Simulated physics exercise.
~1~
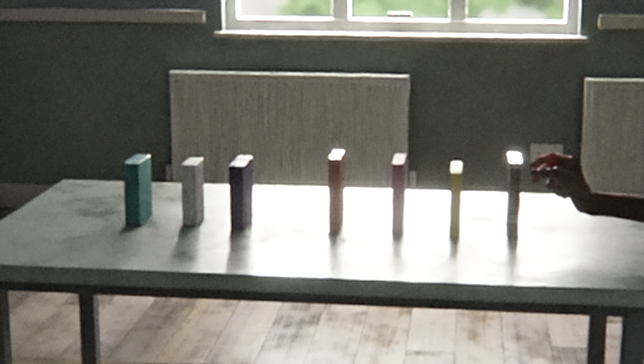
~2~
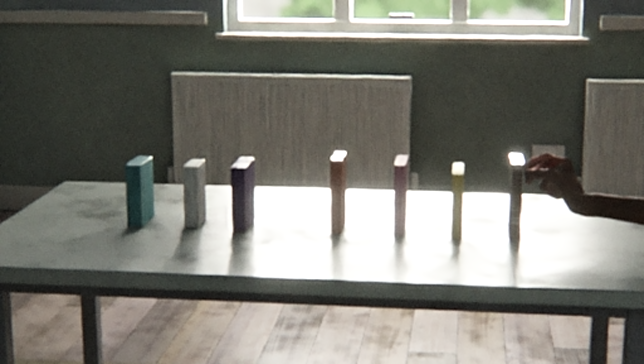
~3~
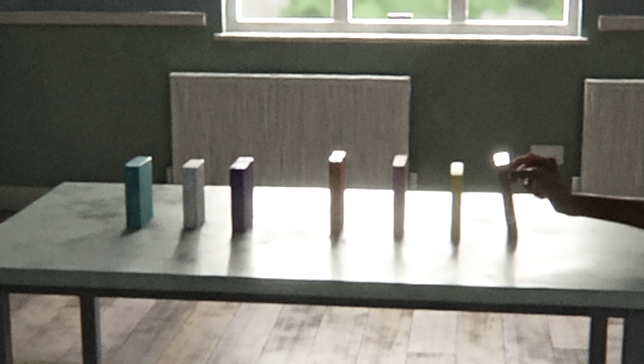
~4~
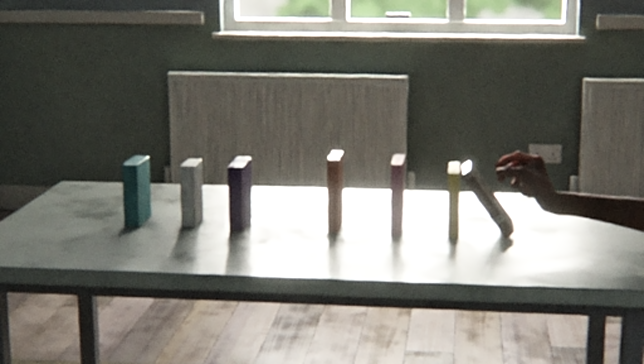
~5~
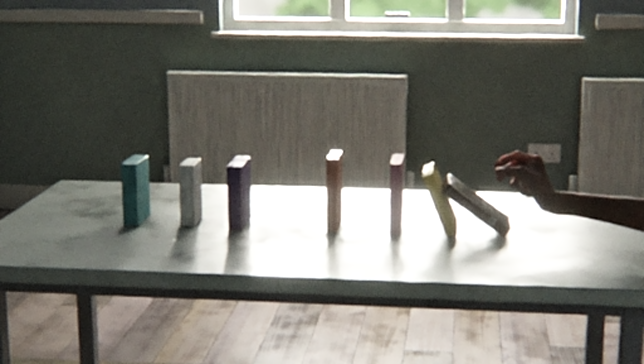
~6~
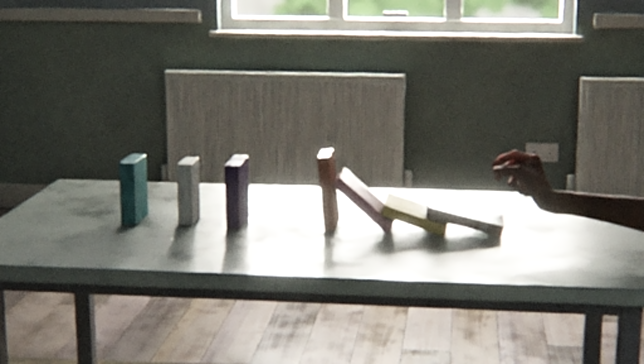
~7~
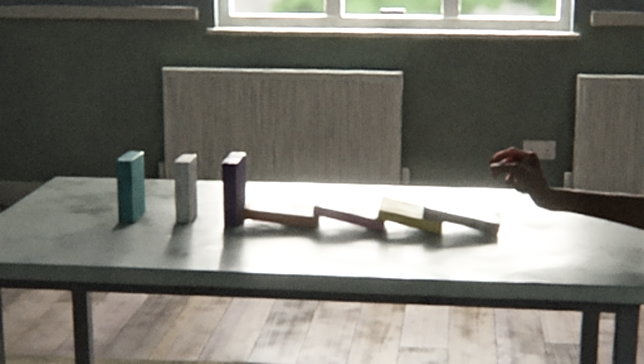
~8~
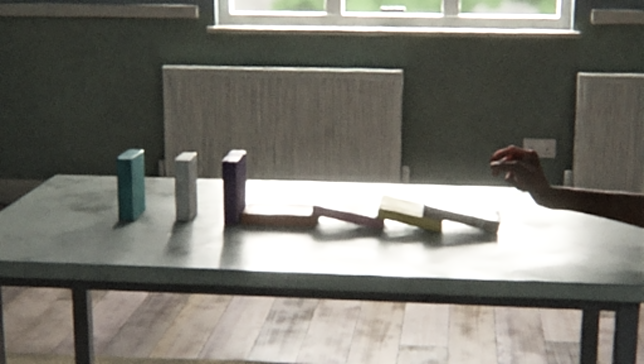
On a table in front of a window, a hand tipped the brown packet leftward into the yellow block, which knocked over the pink board and then the orange one, while the purple, white and turquoise boards stayed standing.
